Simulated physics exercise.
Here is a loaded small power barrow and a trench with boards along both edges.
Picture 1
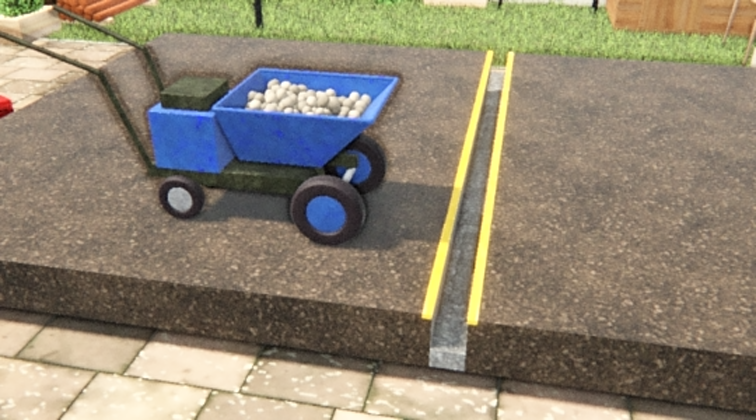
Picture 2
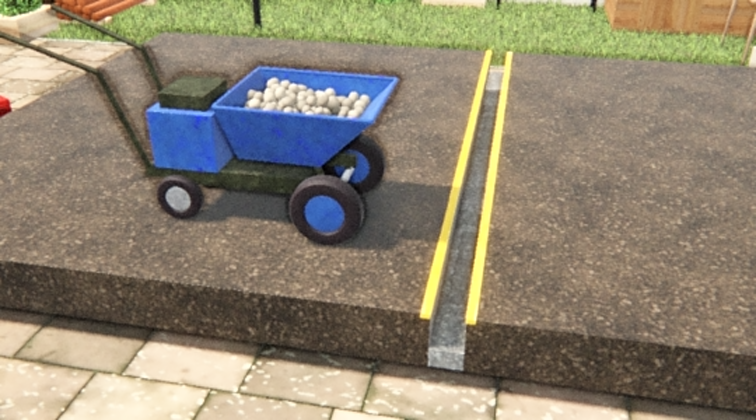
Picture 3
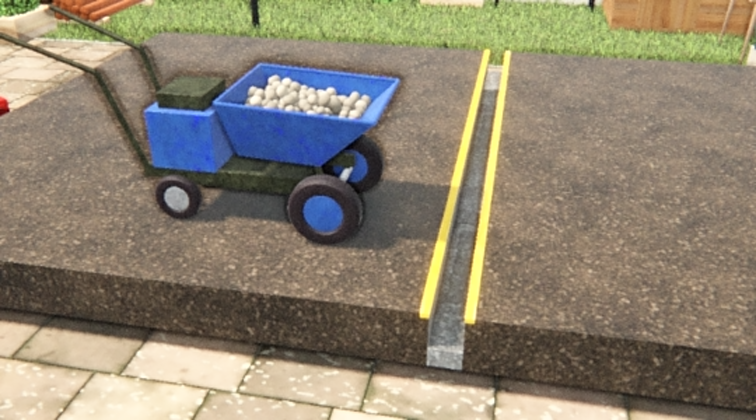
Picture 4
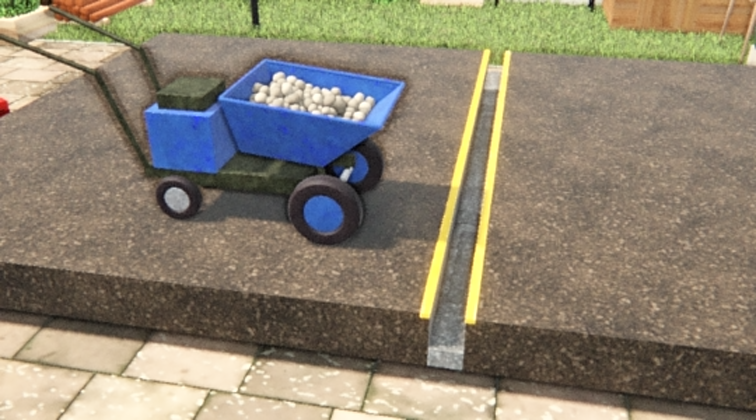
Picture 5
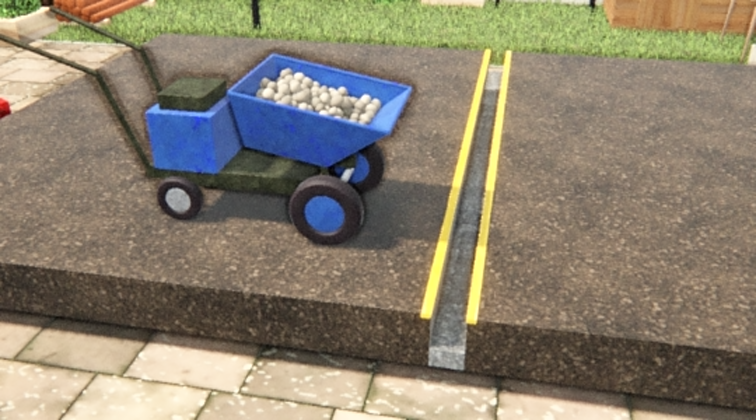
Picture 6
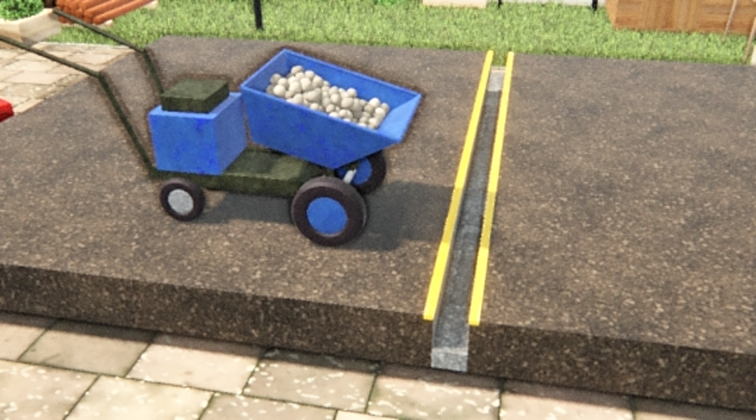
A blue skip on a small wheeled barrow, heaped with pale rounded pebbles, starts level and slowly tips forward to the right, its back end rising while the pebbles stay inside. The barrow stands at left on a dark, gritty slab, beside a narrow trench edged with two yellow boards. The view looks down from the side, nearly still, with paving in front and grass behind.
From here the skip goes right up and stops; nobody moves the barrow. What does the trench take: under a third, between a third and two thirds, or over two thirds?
In the trench: From one third to two thirds.
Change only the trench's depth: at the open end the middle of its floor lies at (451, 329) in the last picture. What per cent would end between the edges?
Some 30 per cent.
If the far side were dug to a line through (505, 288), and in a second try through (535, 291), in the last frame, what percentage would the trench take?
Roughly 80 per cent, and 80 per cent.
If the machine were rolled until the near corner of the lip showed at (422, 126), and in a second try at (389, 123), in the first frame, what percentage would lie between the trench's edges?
Roughly 0 per cent, and 40 per cent.
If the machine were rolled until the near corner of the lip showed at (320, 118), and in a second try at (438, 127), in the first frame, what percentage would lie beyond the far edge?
In turn 0 and 60 in a hundred.
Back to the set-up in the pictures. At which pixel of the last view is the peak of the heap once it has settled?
Around (491, 219).
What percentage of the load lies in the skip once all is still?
Roughly 35 in a hundred.
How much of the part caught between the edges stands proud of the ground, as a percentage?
It comes to 20 per cent or so.
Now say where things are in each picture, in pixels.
In the first frame, lip of the skip (372, 122), level; top of the load (284, 106), river pebbles; first edge of the trench (435, 280); far edge (478, 285), the trench under half as wide as the skip, and about as deep as wide.
In the second frame, lip of the skip (371, 122), level; top of the load (283, 105).
In the third frame, lip of the skip (374, 124), tipped barely; top of the load (284, 103).
In the fourth frame, lip of the skip (380, 127), tipped a little; top of the load (289, 101).
In the fifth frame, lip of the skip (388, 133), tipped a little; top of the load (287, 103).
In the sixth frame, lip of the skip (399, 141), tipped clearly; top of the load (296, 95); first edge of the trench (437, 280); far edge (479, 285).
Just after the last frame, skip tipped steeply; every one in the skip.
A moment on, skip tipped right over; the larger part in the skip; just a few short of the trench; roughly a quarter in or heaped over the trench; just a few beyond it.
Further on, skip tipped right over; roughly a third in the skip; just a few short of the trench; roughly half in or heaped over the trench; roughly a quarter beyond it.
When it is over, skip tipped right over; roughly a third in the skip; just a few short of the trench; roughly half in or heaped over the trench; roughly a quarter beyond it.
